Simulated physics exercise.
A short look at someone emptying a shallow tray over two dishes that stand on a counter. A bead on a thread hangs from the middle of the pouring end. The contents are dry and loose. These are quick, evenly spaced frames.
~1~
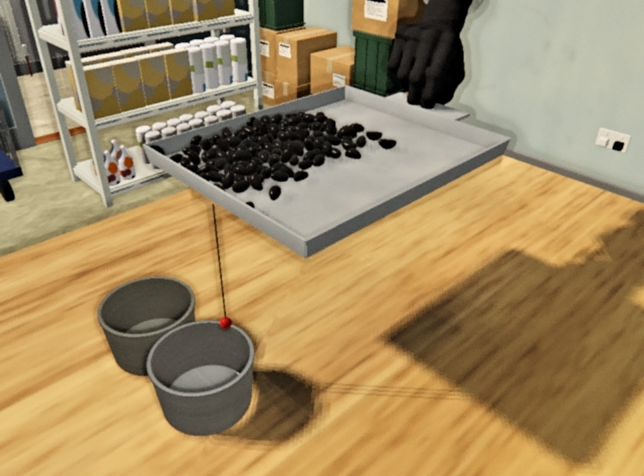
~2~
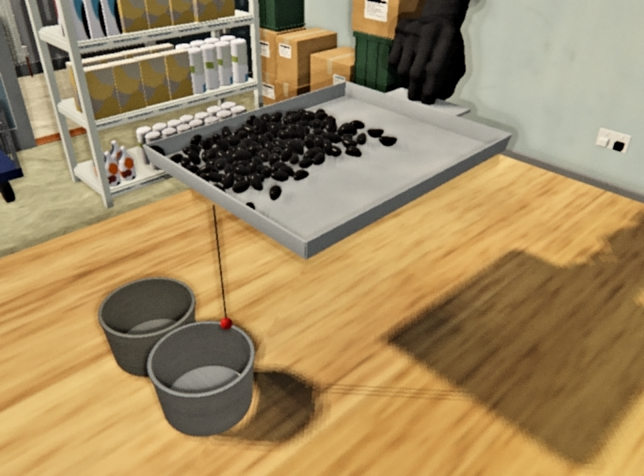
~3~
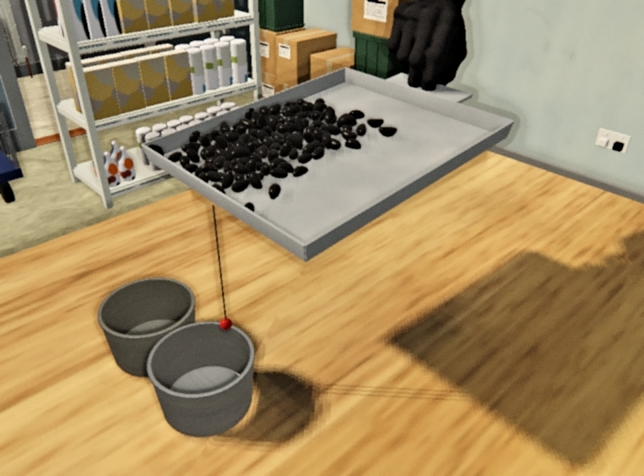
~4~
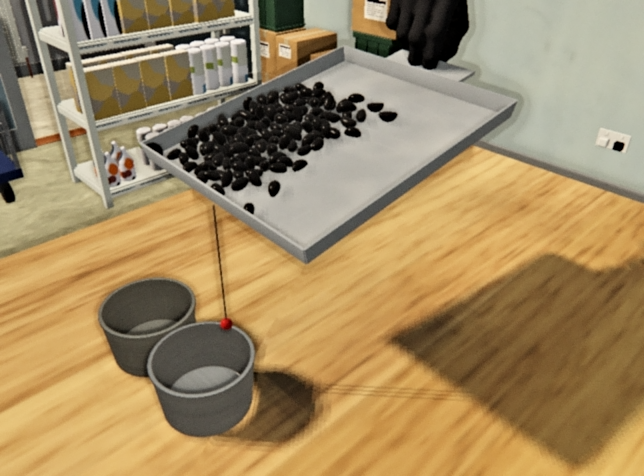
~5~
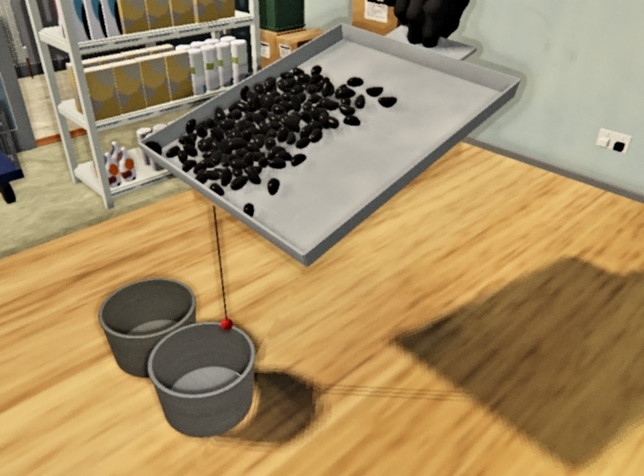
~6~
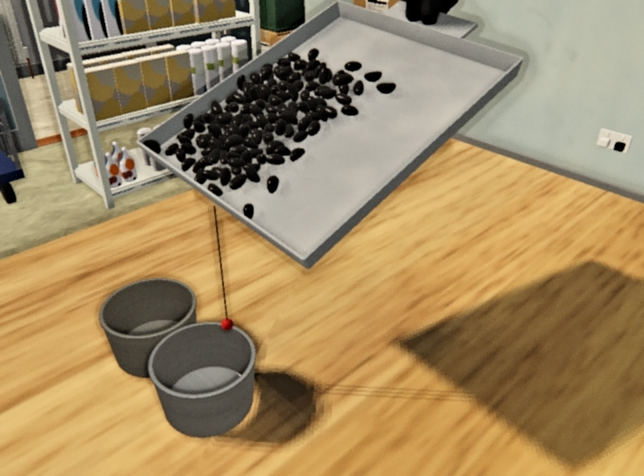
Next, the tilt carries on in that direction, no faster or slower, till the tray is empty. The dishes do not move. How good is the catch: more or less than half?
The two hold only the smaller part of the load.
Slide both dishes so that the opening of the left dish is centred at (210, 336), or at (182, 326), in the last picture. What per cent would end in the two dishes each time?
Near 40 % and 40 %.
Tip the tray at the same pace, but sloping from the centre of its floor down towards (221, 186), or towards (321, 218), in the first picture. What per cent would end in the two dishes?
Roughly 80 per cent, and 10 per cent.
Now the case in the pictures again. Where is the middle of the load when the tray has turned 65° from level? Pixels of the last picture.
At about (218, 160).
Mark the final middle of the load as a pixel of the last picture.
Around (198, 425).
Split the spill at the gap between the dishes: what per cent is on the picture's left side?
Close to 50 per cent.
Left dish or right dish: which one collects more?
More ends in right.
Just after the last frame, tray tipped steeply; almost all on the tray; just a few in the air.
A moment on, tray tipped past a quarter turn; roughly half on the tray; about a tenth in the right dish; roughly a quarter outside both; about a tenth in the air.
Further on, tray tipped past a quarter turn; roughly a third in the right dish; roughly two thirds outside both.
When it is over, tray tipped past a quarter turn; roughly a third in the right dish; not one in the left dish; roughly two thirds outside both.
